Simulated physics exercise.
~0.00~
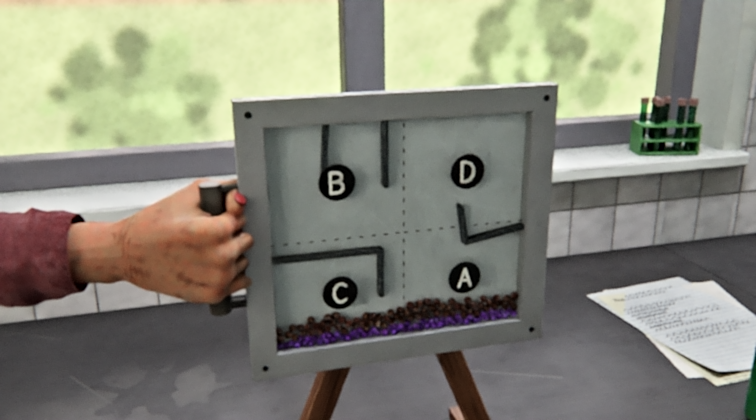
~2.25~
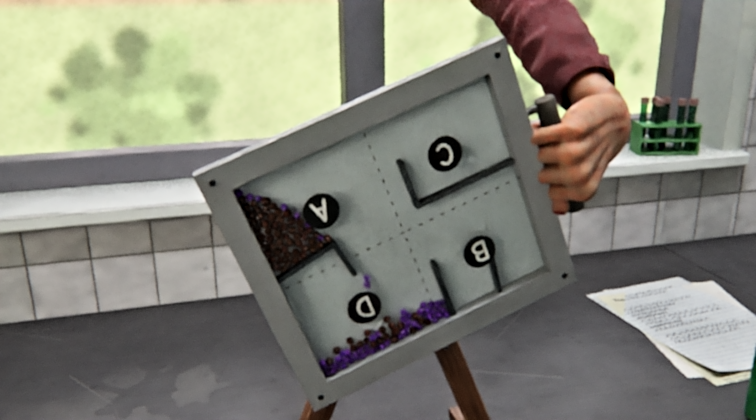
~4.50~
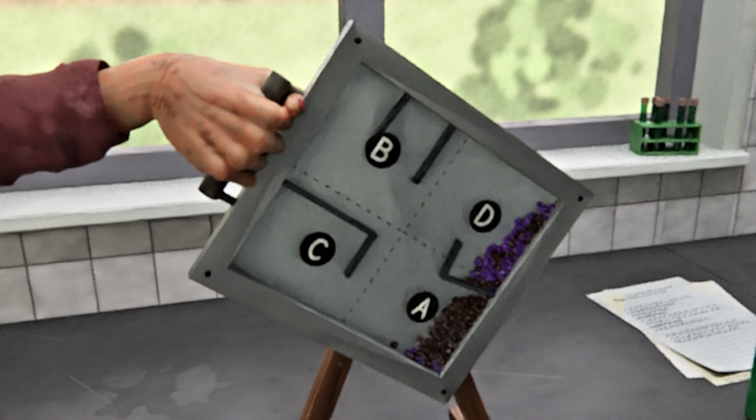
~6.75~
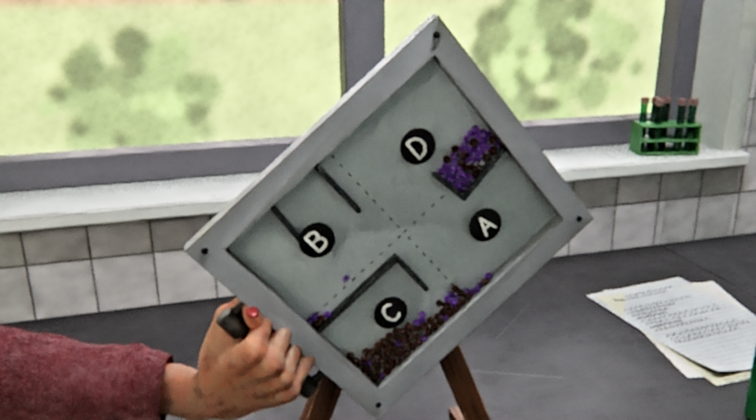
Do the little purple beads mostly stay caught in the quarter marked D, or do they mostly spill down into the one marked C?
They mostly stay caught in D, held in the pocket made by its short ledge, while only some of them end up lower down among the dark beads.
